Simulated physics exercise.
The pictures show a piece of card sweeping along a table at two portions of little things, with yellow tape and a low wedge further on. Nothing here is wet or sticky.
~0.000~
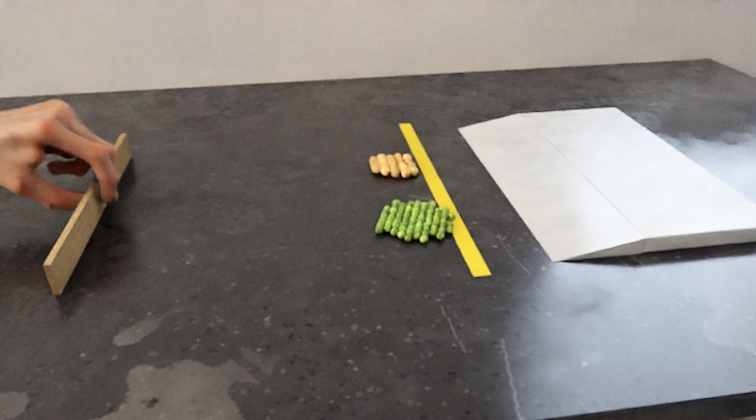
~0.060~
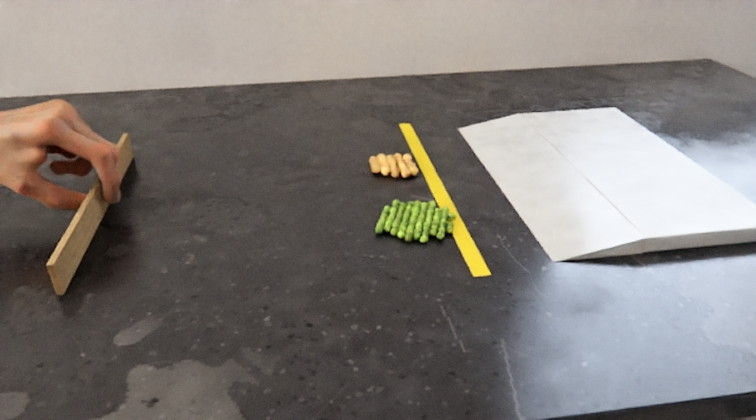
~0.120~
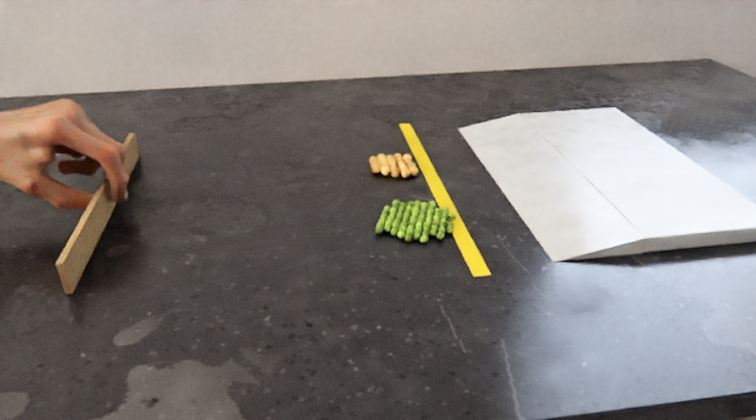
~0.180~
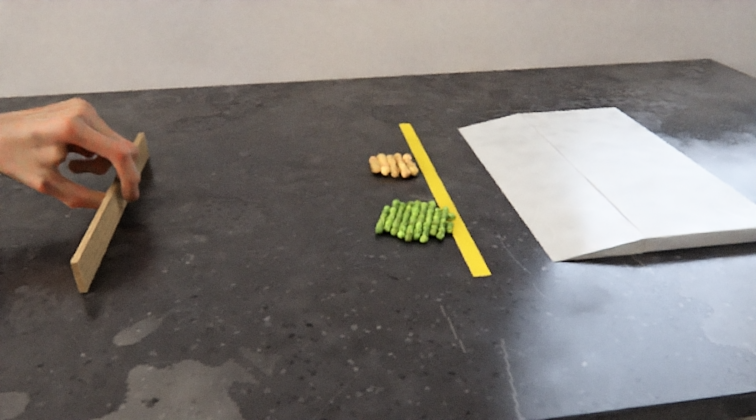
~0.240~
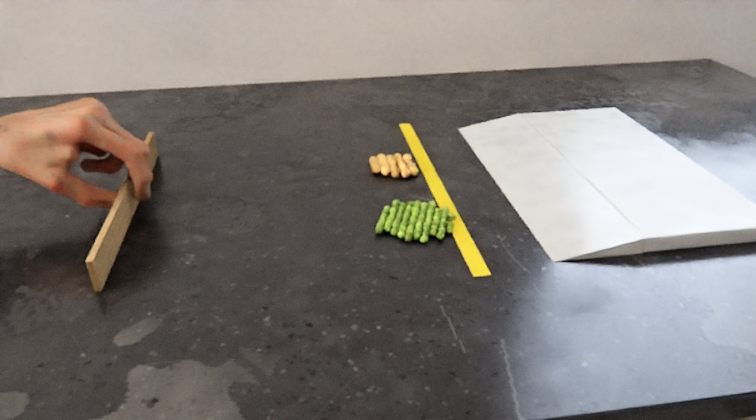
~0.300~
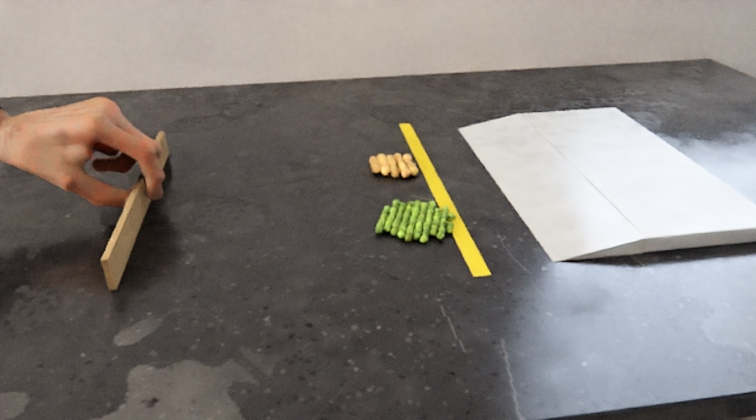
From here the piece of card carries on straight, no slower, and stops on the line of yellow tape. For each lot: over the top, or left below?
The nearer lot never reaches the slab; the farther lot never reaches the slab.
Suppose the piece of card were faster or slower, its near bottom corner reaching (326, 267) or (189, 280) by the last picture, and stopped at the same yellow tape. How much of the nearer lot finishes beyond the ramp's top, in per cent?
In turn 90 and 0 in a hundred.
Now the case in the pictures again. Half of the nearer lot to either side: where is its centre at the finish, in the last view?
Roughly at (498, 211).
By 1.12 s, piece of card still moving, near (301, 171); nearer lot every one short of the ramp; farther lot every one short of the ramp.
By 1.95 s, piece of card stopped at the yellow tape; nearer lot every one short of the ramp; farther lot every one short of the ramp.
When it is over (2.6 s), piece of card stopped at the yellow tape; nearer lot not one past the top, every one short of the ramp; farther lot not one past the top, every one short of the ramp.
